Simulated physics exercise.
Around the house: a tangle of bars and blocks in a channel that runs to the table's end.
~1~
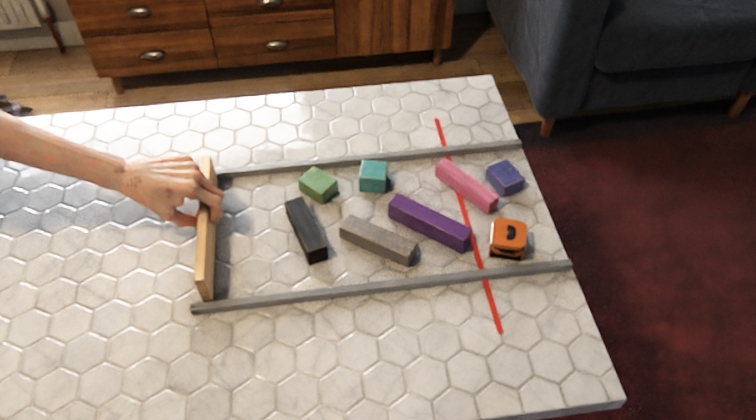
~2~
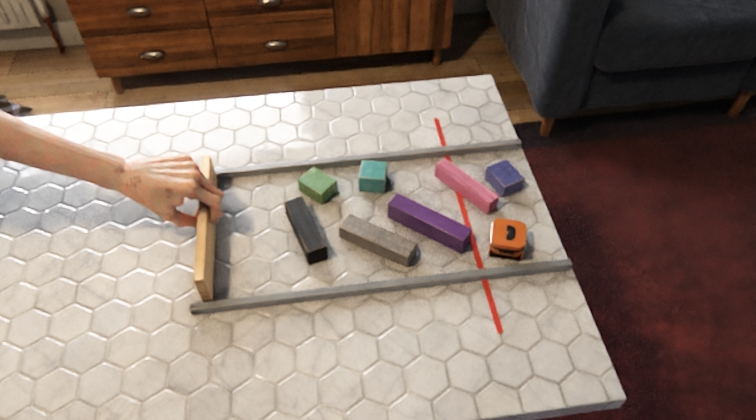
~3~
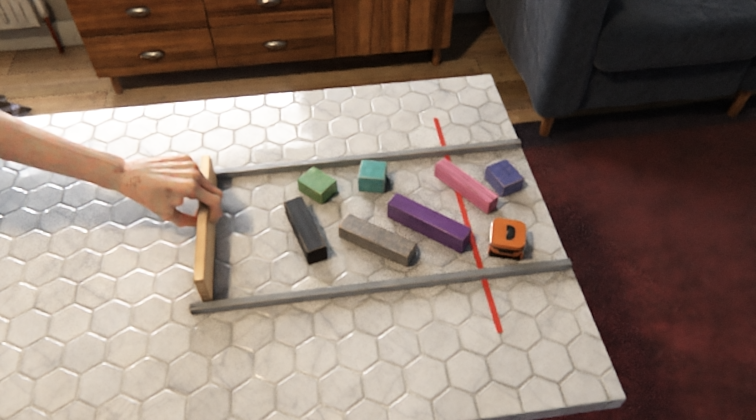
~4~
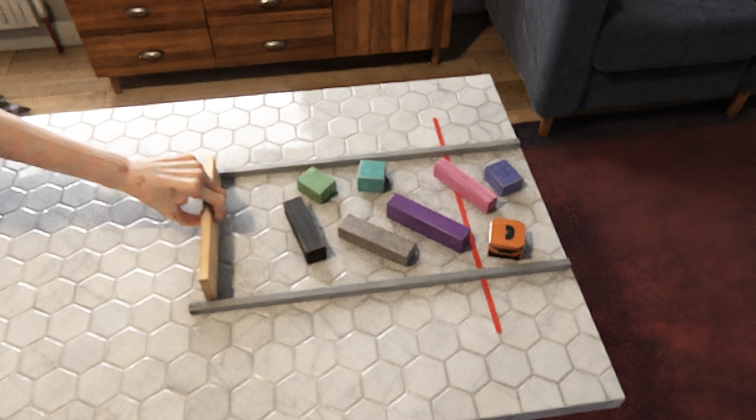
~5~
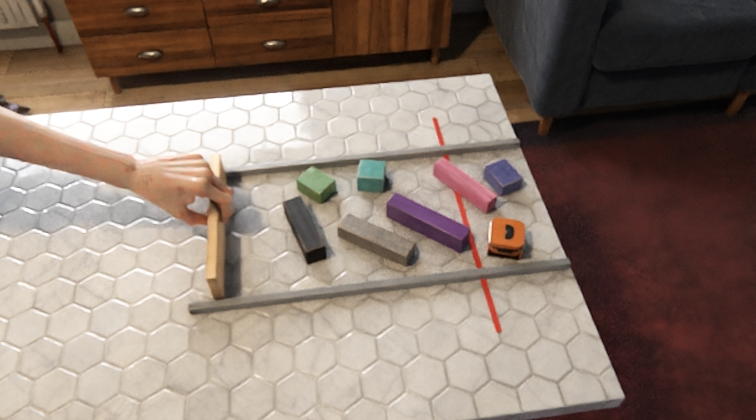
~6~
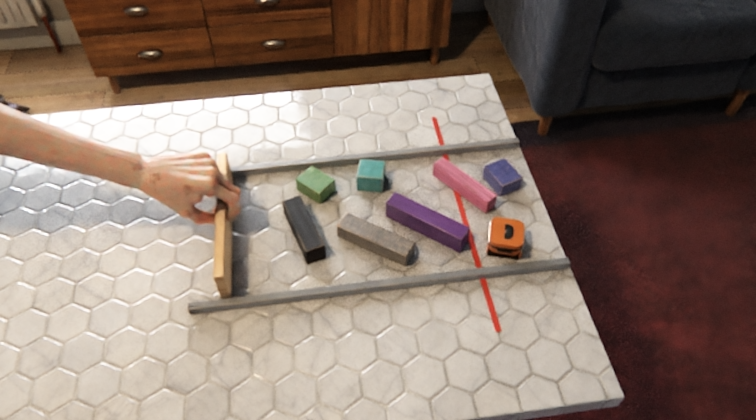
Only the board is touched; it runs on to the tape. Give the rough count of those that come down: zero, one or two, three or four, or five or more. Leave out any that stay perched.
The number that fall off is zero.
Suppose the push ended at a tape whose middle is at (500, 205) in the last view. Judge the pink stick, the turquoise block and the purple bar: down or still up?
The pink stick drops off; the turquoise block stays on; the purple bar is lost.
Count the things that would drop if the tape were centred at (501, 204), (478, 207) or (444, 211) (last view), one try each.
Try by try, 4, 2 and 0.
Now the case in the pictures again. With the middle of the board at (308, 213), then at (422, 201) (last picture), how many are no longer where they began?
First 2, then 7.
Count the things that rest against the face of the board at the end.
2 of them.
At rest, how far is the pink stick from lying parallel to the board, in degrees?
Near 5 degrees.
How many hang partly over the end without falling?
The number is 2.
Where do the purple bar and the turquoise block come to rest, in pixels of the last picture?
The purple bar at (511, 202), the turquoise block at (486, 162).
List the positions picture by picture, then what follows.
Blue block (505, 178); orange case (508, 240); pink stick (466, 186); board (207, 225); tape (464, 210), in the first frame.
Orange case (507, 240); grey bar (377, 240), in the second frame.
Pink stick (465, 185); purple bar (428, 222), in the third frame.
Blue block (503, 178); turquoise block (372, 176), in the fourth frame.
Orange case (506, 239); black stick (304, 229), in the fifth frame.
Blue block (502, 177); orange case (505, 239); pink stick (464, 185); board (224, 222); tape (461, 209), in the sixth frame.
Early on, none off yet; blue block at rest near (502, 177); orange case at rest near (505, 239); pink stick at rest near (464, 185).
Finally, the number that fall off is zero.
